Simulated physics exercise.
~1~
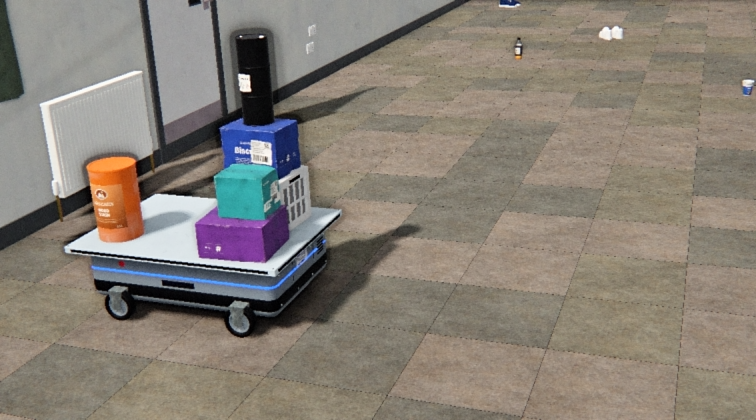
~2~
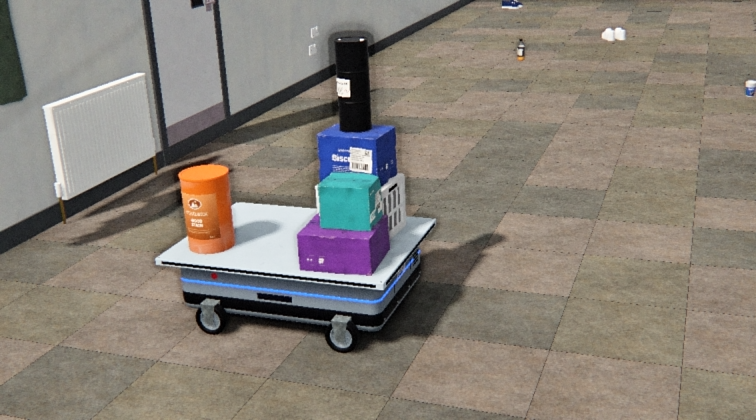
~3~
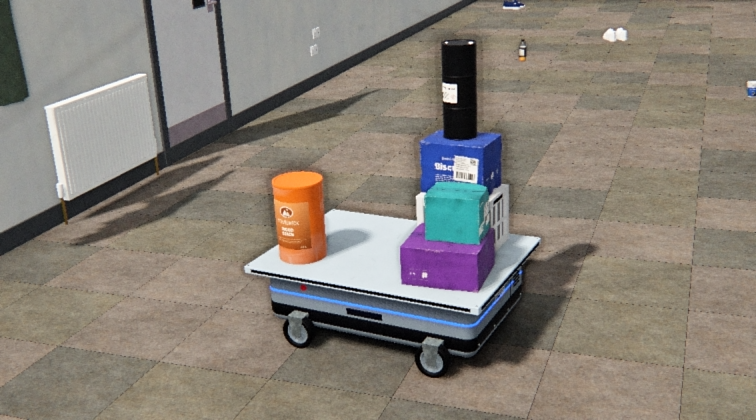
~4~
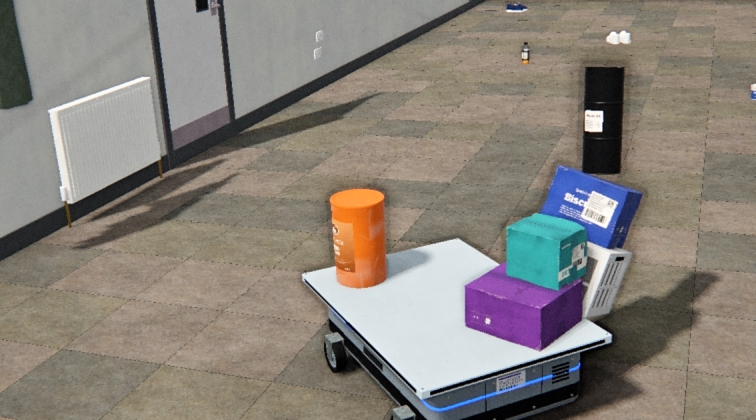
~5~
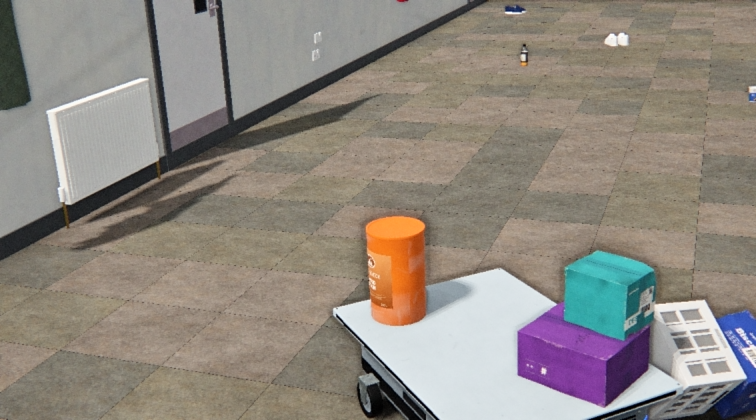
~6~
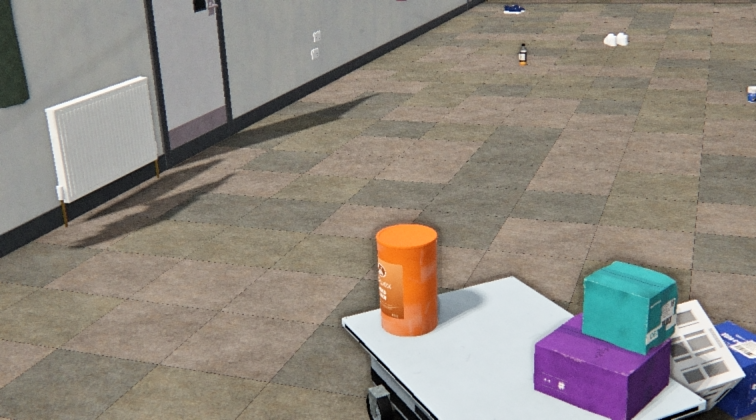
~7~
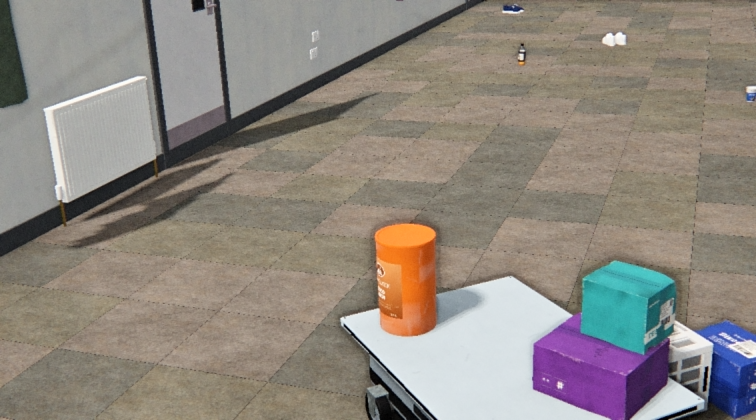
A flat delivery cart carrying an orange pail and stacked boxes rolled to the right and swung around, and the black canister, blue parcel and white crate tipped off; it stopped with the pail, purple box and turquoise parcel still aboard.
